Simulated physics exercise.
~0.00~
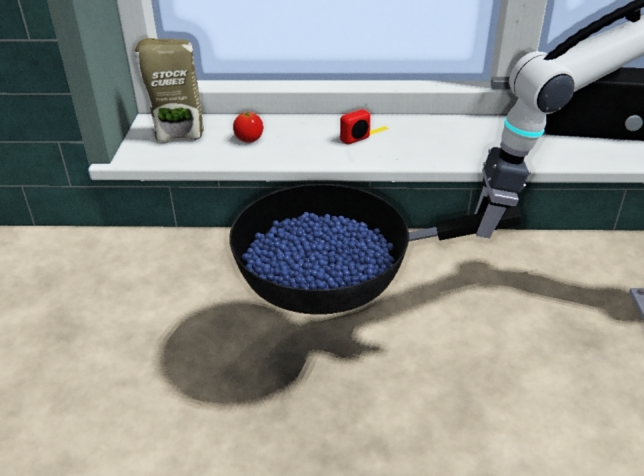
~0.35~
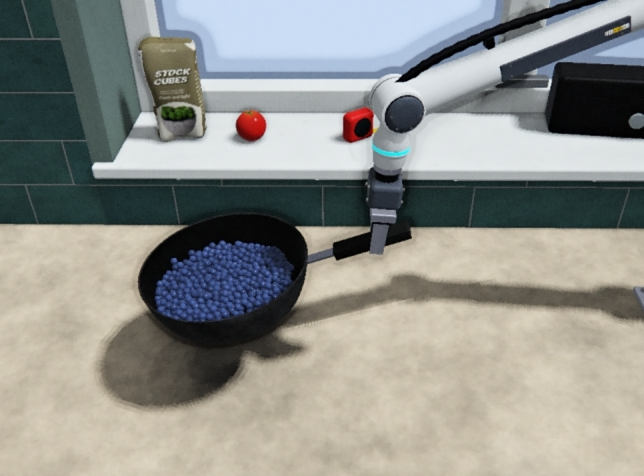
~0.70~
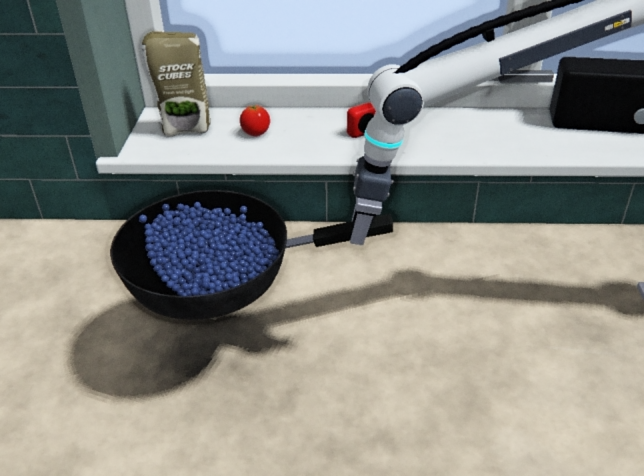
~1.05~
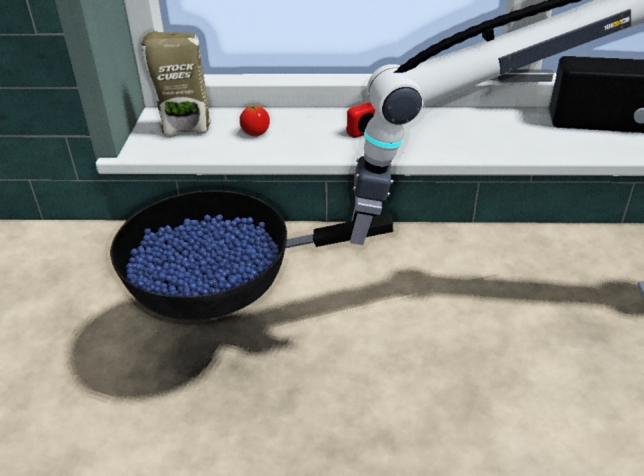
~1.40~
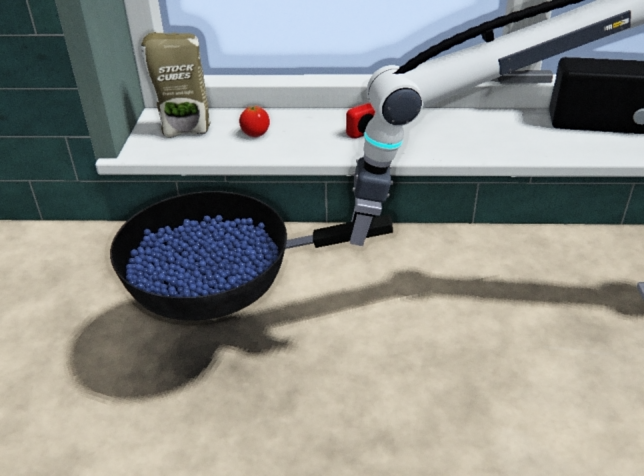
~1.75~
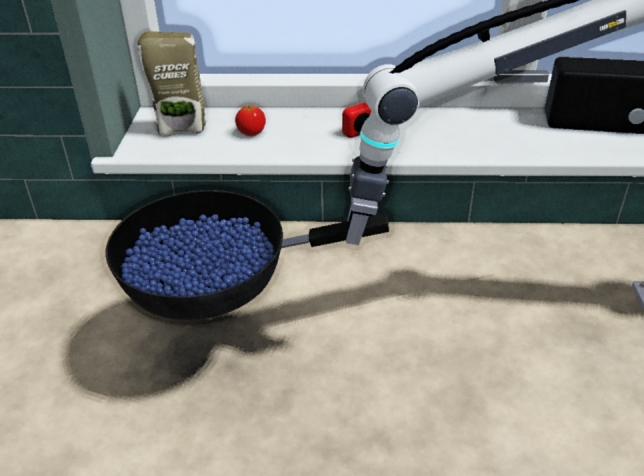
A robot arm held a black frying pan full of small blue beads above a pale counter and swung it to the left, making the beads shift and heap up before they settled, and the pan ended up held still, with the beads inside.
